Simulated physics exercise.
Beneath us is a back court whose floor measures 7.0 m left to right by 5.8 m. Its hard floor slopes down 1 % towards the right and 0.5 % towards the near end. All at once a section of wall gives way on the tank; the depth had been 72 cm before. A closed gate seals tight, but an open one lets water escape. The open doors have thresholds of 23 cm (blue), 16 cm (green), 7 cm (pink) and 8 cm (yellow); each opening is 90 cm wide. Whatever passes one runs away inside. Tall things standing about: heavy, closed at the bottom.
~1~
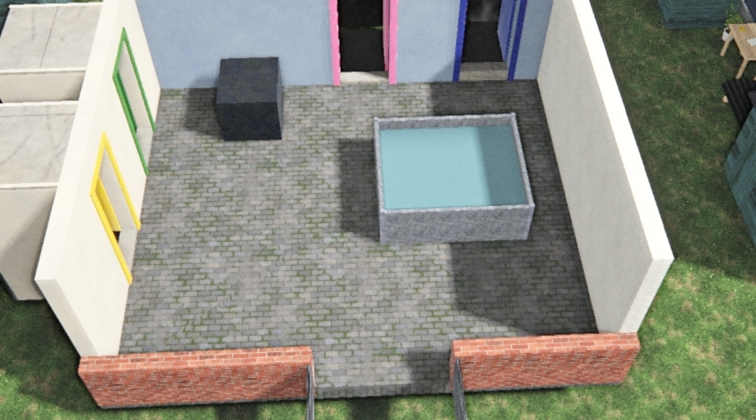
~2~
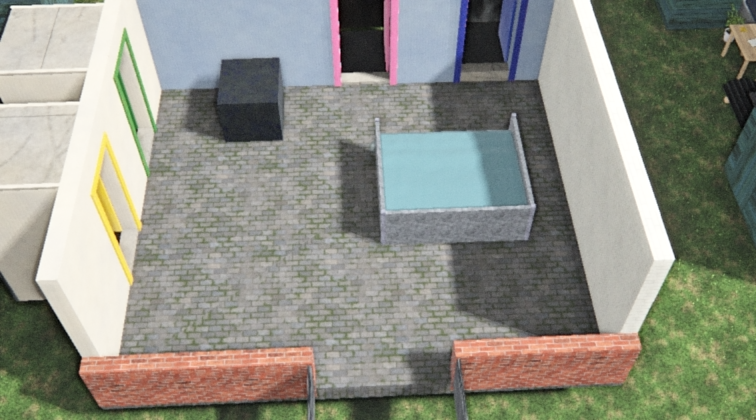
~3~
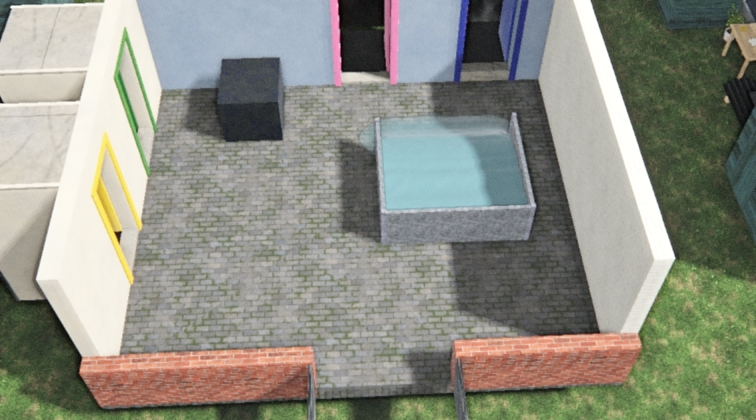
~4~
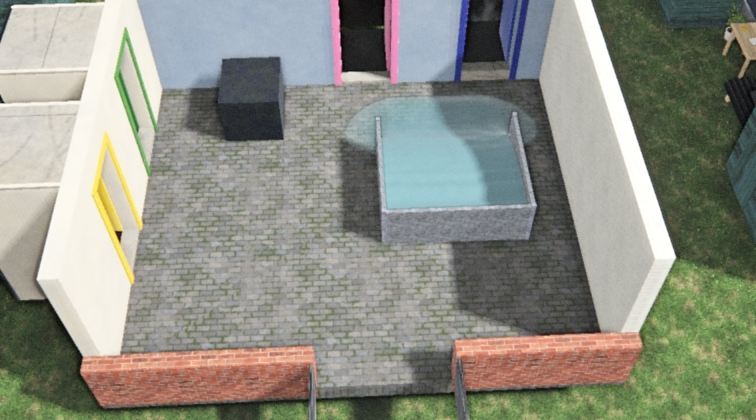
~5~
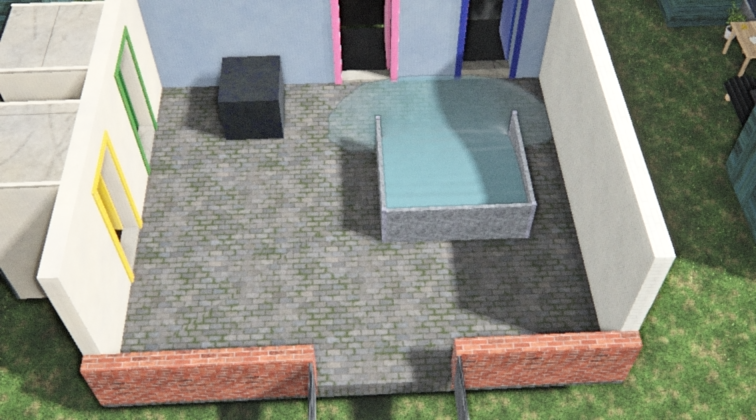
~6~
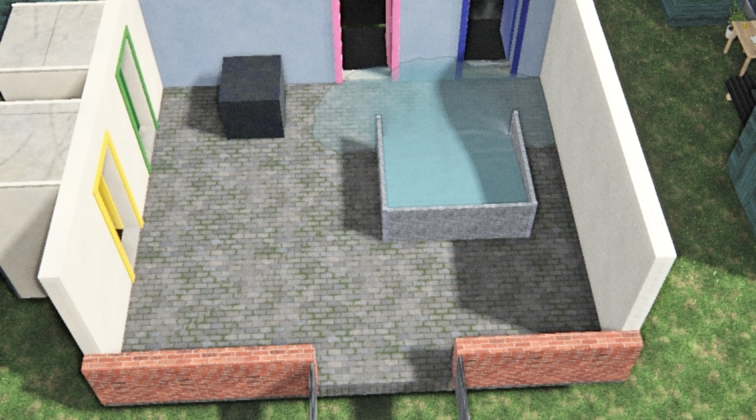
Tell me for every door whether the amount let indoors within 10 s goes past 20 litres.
My prediction: At the blue door the amount will overshoot the limit. At the green door the amount will not overshoot the limit. At the pink door the amount will overshoot the limit. At the yellow door the amount will not overshoot the limit.
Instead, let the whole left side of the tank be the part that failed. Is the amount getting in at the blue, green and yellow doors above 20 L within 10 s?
Door by door - blue: Within bounds, green: Out of bounds, yellow: Out of bounds.
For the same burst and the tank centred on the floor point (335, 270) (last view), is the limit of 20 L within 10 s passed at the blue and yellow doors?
Lab note: Blue door limit not exceeded; yellow door limit not exceeded.
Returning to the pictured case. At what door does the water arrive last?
Result: Yellow door.
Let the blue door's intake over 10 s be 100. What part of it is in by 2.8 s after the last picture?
Some 100 per cent by then.
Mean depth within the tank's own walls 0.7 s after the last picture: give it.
33 cm.
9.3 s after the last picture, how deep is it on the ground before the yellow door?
Around 6.0 cm there.
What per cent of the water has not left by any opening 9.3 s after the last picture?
About 78 percent of the water remains.
Then, 0.7 s after the last picture water covers 20 % of the floor and is deepest (54 cm) near (535, 78); blue door 42 cm at the sill, 45 L in, green door not reached, pink door 28 cm at the sill, 82 L in, yellow door not reached.
Then, 1.5 s after the last picture water covers 25 % of the floor and is deepest (50 cm) near (535, 78); blue door 39 cm at the sill, 119 L in, green door not reached, pink door 25 cm at the sill, 192 L in, yellow door not reached.
Then, 2.8 s after the last picture water covers 50 % of the floor and is deepest (40 cm) near (602, 358); blue door 23 cm at the sill, 164 L in, green door 6 cm at the sill, 0 L in, pink door 15 cm at the sill, 269 L in, yellow door not reached.
Then, 5.3 s after the last picture water covers 95 % of the floor and is deepest (20 cm) near (599, 346); blue door 9 cm at the sill, 166 L in, green door 3 cm at the sill, 0 L in, pink door 11 cm at the sill, 303 L in, yellow door 1 cm at the sill, 0 L in.
Then, 9.3 s after the last picture water covers 95 % of the floor and is deepest (13 cm) near (543, 113); blue door 12 cm at the sill, 166 L in, green door 1 cm at the sill, 0 L in, pink door 6 cm at the sill, 313 L in, yellow door 6 cm at the sill, 0 L in.
